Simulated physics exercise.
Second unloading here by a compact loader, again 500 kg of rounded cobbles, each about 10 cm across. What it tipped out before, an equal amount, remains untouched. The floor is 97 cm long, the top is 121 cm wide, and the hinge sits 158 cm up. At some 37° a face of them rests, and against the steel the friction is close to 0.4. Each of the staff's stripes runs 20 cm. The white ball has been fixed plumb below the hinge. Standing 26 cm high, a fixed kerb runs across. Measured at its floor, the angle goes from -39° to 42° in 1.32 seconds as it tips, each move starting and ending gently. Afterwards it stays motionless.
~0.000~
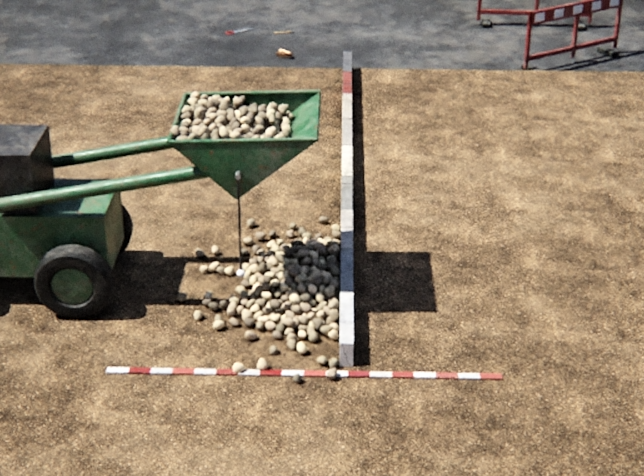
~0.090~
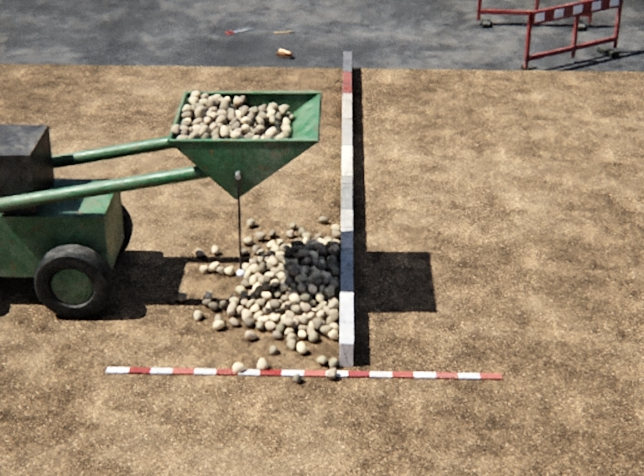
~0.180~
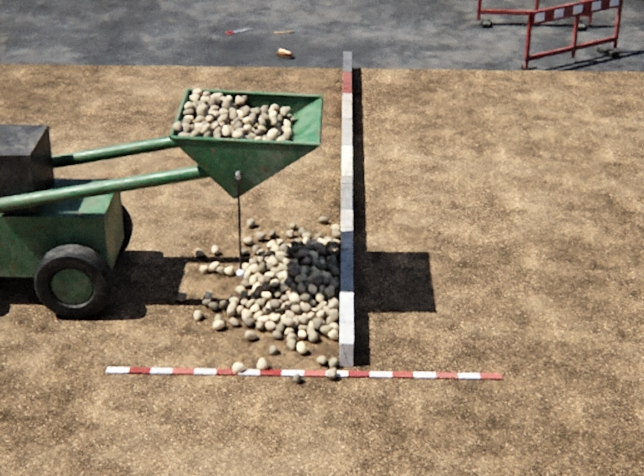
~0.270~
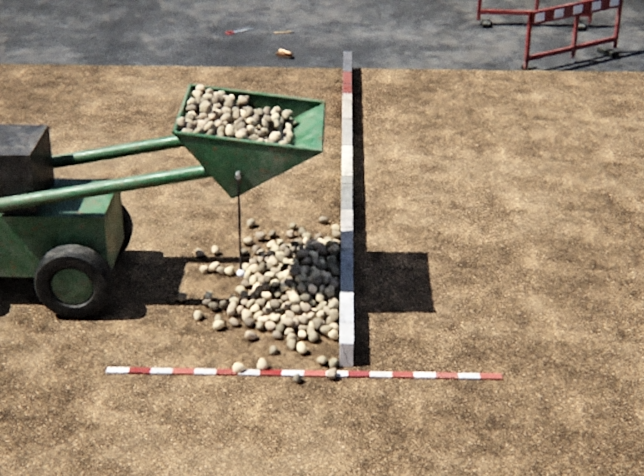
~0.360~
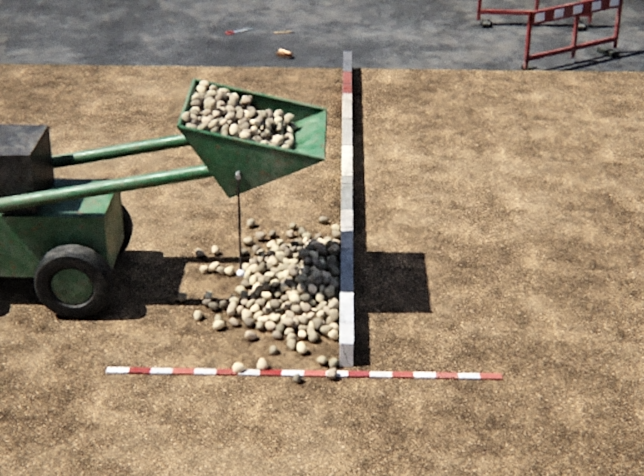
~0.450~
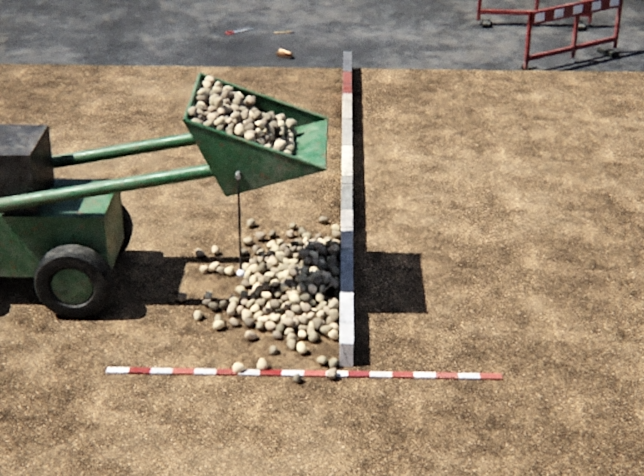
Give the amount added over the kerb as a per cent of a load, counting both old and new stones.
About 52 per cent of a load.
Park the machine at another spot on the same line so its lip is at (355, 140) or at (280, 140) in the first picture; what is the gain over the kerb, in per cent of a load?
The first would add some 95 per cent and the second some 10 per cent.
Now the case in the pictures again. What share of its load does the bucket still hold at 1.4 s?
Still inside: Some 40 %.
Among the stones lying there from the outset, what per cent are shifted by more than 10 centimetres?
Close to 0 in a hundred of them.
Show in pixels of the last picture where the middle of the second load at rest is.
I'd say close to (358, 281).
After 1.0 s the floor is at 29°; in per cent of one load, 99 in the bucket, 101 on this side of the kerb; the foremost stones are at (336, 269).
After 1.4 s the floor is at 42°; in per cent of one load, 39 in the bucket, 158 on this side of the kerb, 4 over the kerb; the foremost stones are at (366, 256).
After 1.8 s the floor is at 42°; in per cent of one load, 3 in the bucket, 166 on this side of the kerb, 31 over the kerb; the foremost stones are at (435, 285).
After 4.6 s the floor is at 42°; in per cent of one load, 0 in the bucket, 148 on this side of the kerb, 52 over the kerb; the foremost stones are at (530, 289). Net gain over the kerb, 52.
